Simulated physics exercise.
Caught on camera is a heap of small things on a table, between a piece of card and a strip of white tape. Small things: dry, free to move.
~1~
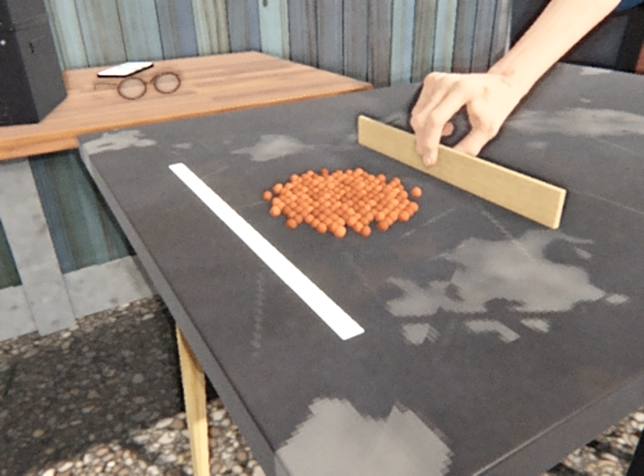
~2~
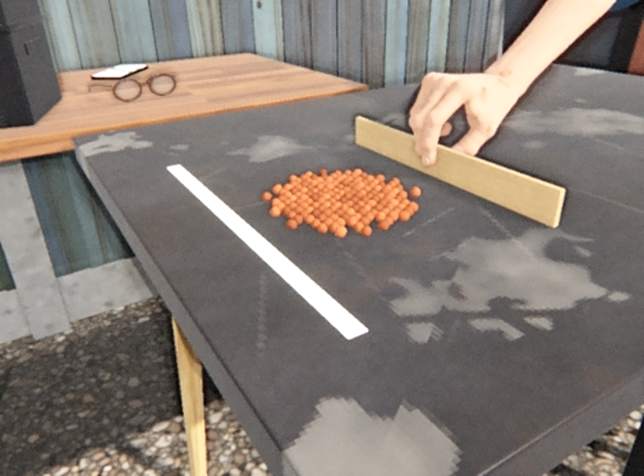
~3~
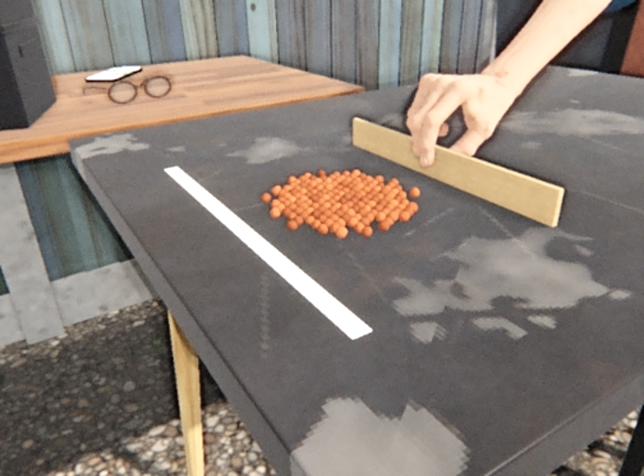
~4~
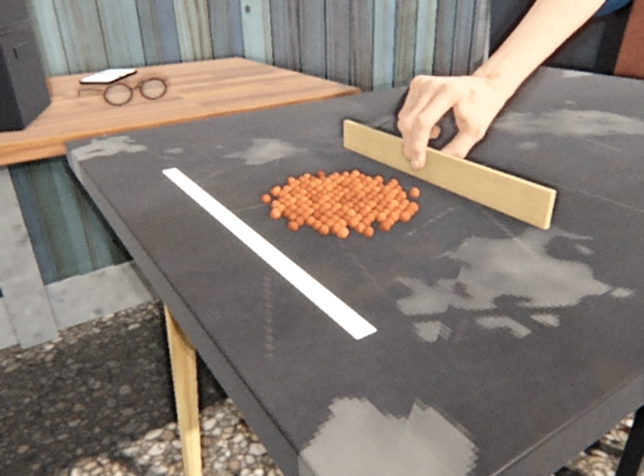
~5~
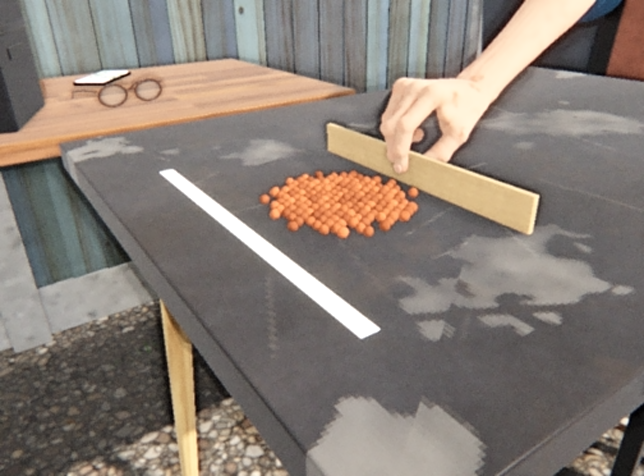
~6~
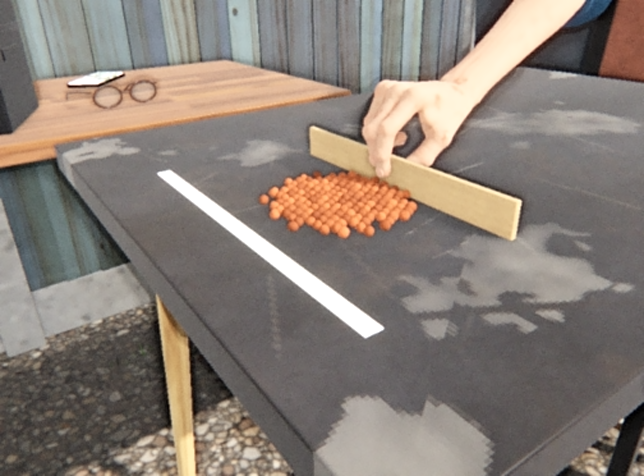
A piece of card, held upright by a hand, stayed still on the dark table at first, then slid left up to a heap of small orange balls, nudging a few near the white tape strip.
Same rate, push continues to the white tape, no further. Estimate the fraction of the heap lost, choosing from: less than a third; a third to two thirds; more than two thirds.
Fraction lost: Less than a third.
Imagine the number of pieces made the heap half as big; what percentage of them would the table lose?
I'd expect around 0 per cent.
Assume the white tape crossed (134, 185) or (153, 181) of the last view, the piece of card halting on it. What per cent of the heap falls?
First close to 60 percent, then close to 30 percent.
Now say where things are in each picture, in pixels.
The first picture shows piece of card at (541, 201), at rest; white tape at (181, 170), about a palm's width from the edge; edge at (149, 253); the heap at (337, 198), clay pellets.
The second picture shows piece of card at (540, 200), at rest.
The third picture shows piece of card at (539, 199), at rest; the heap at (336, 199).
The fourth picture shows piece of card at (531, 202).
The fifth picture shows piece of card at (514, 206); the heap at (335, 200).
The sixth picture shows piece of card at (497, 212); white tape at (170, 177); edge at (151, 260); the heap at (334, 200), a stray few pushed along.
Soon after the last picture, piece of card still moving, near (315, 176); heap all on the table, its front near (261, 245).
A little later, piece of card stopped at the white tape; heap all on the table, its front near (152, 277).
Later still, piece of card stopped at the white tape; heap a small part over the edge.
At rest, piece of card stopped at the white tape; heap a small part over the edge.
